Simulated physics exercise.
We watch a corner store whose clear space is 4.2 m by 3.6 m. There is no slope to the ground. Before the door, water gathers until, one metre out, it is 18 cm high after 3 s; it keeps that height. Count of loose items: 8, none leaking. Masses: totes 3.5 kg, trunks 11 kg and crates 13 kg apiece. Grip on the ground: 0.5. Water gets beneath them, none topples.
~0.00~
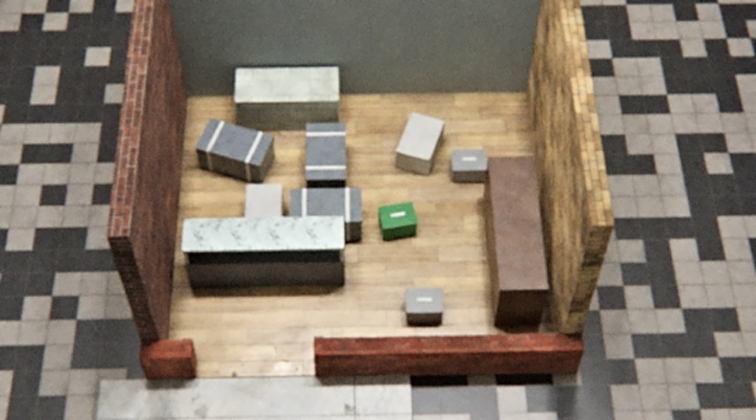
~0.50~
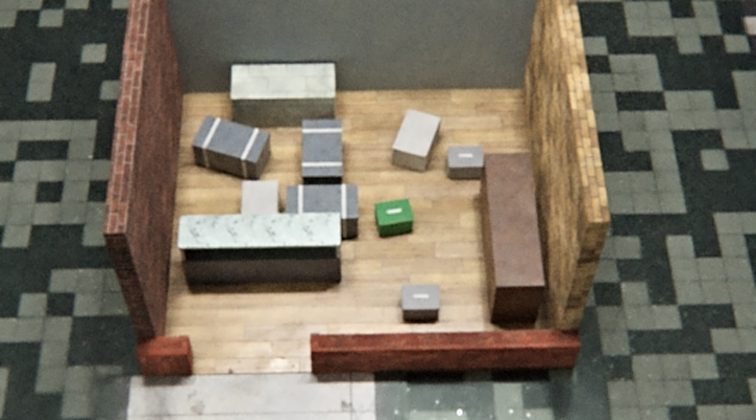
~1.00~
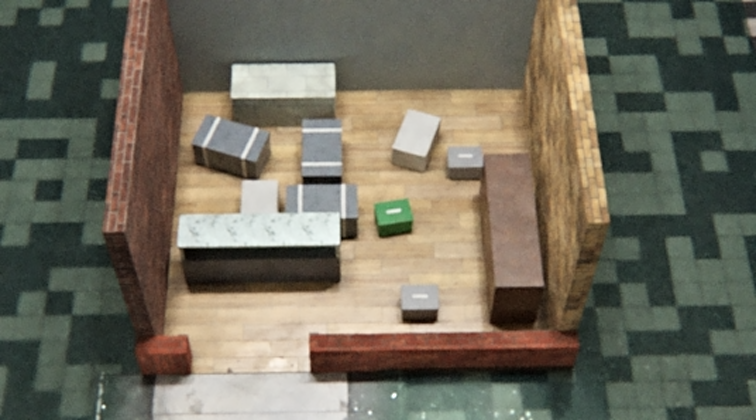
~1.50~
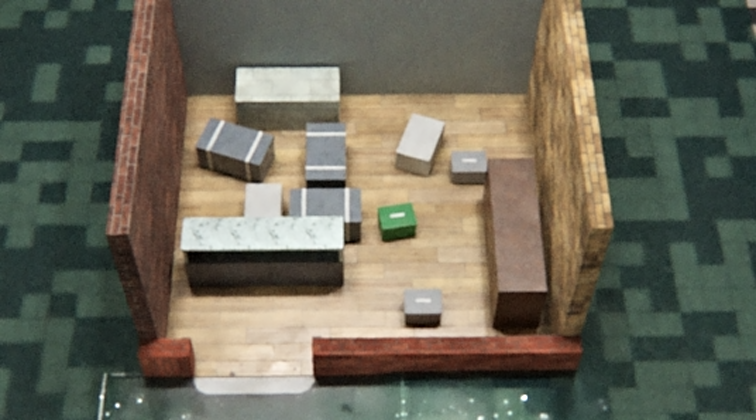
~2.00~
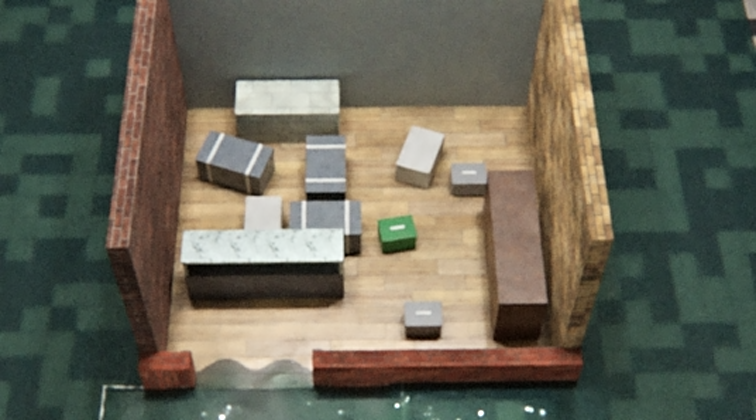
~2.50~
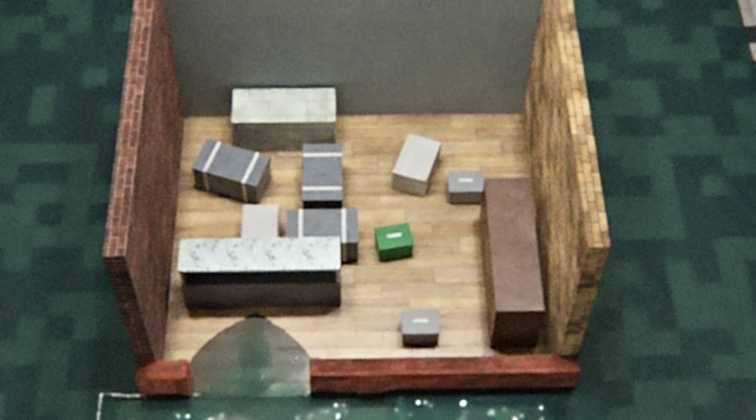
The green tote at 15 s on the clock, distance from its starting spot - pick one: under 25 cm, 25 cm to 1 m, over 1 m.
25 cm to 1 m.
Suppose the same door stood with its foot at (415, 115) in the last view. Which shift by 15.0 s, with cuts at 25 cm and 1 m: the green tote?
The green tote would go a long distance.
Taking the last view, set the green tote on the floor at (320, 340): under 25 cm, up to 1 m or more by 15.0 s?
In that run it wanders far off.
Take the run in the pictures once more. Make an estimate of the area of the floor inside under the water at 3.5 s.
Wet area: Approx. 1.5 m2.
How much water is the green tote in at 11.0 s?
Roughly 3 cm.
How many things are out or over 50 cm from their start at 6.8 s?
By my tally, 1.
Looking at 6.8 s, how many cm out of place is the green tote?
I'd guess some 0 cm by then.
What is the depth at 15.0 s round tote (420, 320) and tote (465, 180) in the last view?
Roughly 11 and 9 cm.
After 3.5 s the green tote is near (394, 236), 0.0 m from its start, aground; 0 afloat.
After 6.8 s the green tote is near (394, 236), 0.0 m from its start, aground; 1 afloat.
After 11.0 s the green tote is near (368, 225), 0.3 m from its start, afloat; 7 afloat.
After 15.0 s the green tote is near (404, 183), 0.7 m from its start, afloat; 8 afloat.
